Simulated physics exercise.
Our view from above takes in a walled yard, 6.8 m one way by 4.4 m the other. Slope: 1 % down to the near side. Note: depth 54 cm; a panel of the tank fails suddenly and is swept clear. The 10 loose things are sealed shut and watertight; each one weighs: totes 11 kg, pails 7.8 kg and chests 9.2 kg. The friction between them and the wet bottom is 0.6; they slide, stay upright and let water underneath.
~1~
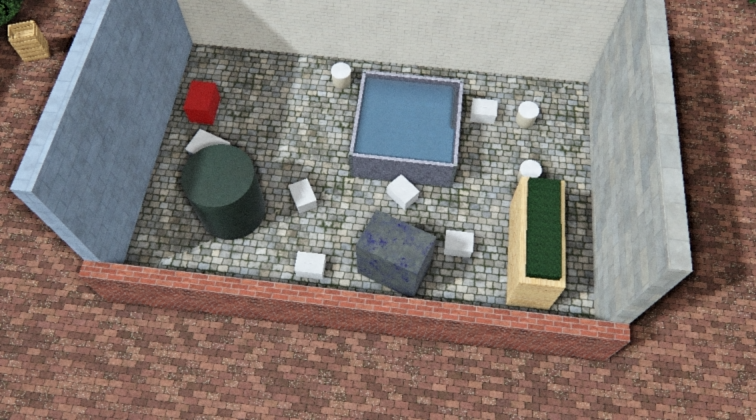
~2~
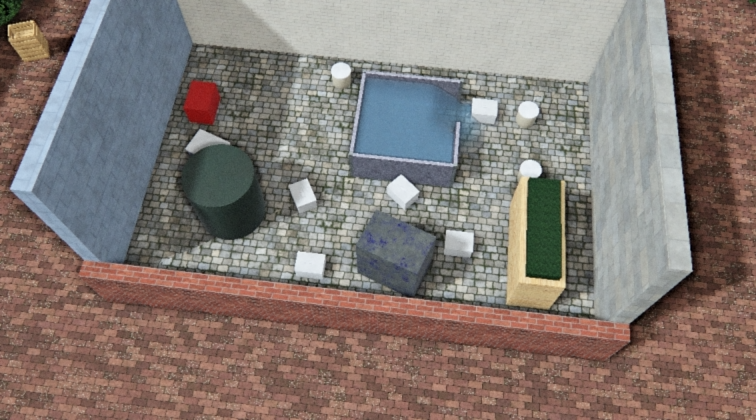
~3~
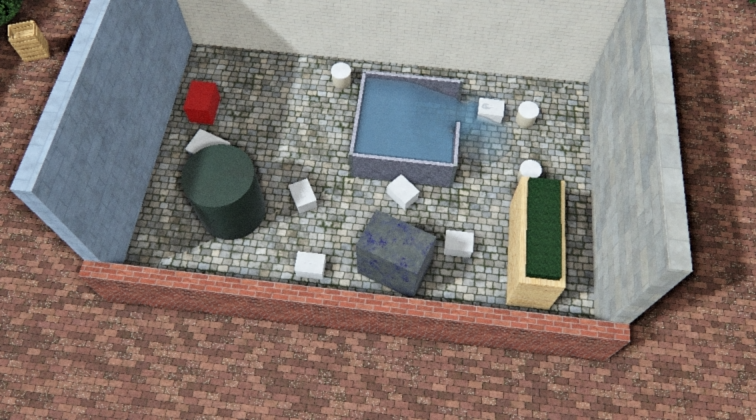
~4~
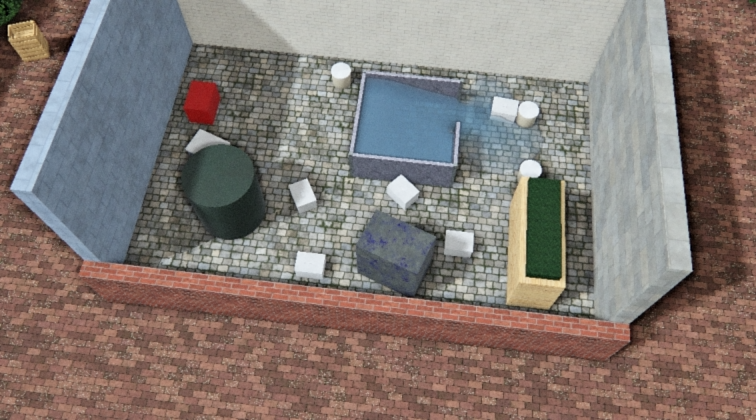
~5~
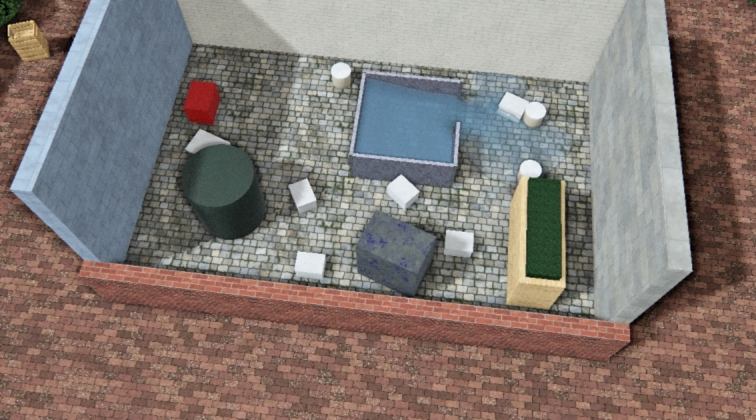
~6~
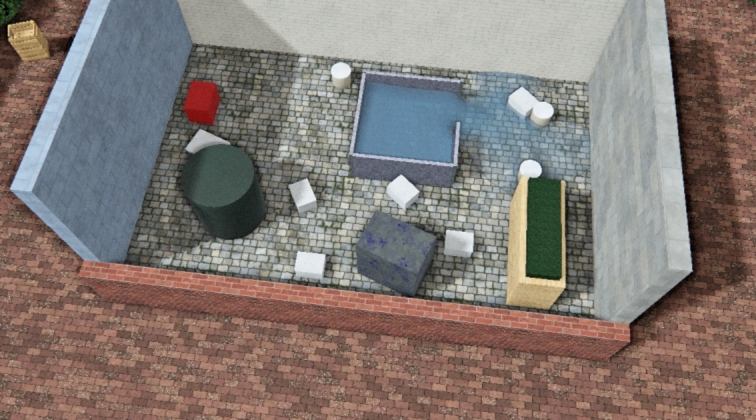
In the video, seen from above, water pours through a gap in the right side of a tank in a walled yard and spreads across the paving, pushing a white chest rightward, then a white pail beside it.
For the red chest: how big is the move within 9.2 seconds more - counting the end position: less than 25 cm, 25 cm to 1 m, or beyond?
Red chest hardly budges.
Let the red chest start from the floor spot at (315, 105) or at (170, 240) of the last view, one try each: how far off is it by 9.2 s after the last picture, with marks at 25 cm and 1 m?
Nearly still; nearly still.
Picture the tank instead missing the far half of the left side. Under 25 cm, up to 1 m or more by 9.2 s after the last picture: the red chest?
Result: The red chest goes a long way.
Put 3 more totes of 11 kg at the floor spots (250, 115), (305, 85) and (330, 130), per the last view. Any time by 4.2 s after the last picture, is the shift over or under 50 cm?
First within, then within, then within.
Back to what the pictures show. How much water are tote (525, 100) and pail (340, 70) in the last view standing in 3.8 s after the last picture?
About 13 and 3 cm.
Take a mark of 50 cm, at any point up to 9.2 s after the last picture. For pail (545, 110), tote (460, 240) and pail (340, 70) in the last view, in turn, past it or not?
Item by item, they came out above the mark, below the mark and below the mark.
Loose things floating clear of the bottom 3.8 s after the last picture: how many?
At that time the total is 1.
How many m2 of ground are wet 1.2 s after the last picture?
9.0 m2.
Then, 1.2 s after the last picture the red chest is near (200, 95), 0.0 m from its start, aground; 2 afloat.
Then, 3.8 s after the last picture the red chest is near (200, 95), 0.0 m from its start, aground; 1 afloat.
Then, 6.2 s after the last picture the red chest is near (200, 95), 0.0 m from its start, aground; 1 afloat.
Then, 9.2 s after the last picture the red chest is near (200, 95), 0.0 m from its start, aground; 0 afloat.
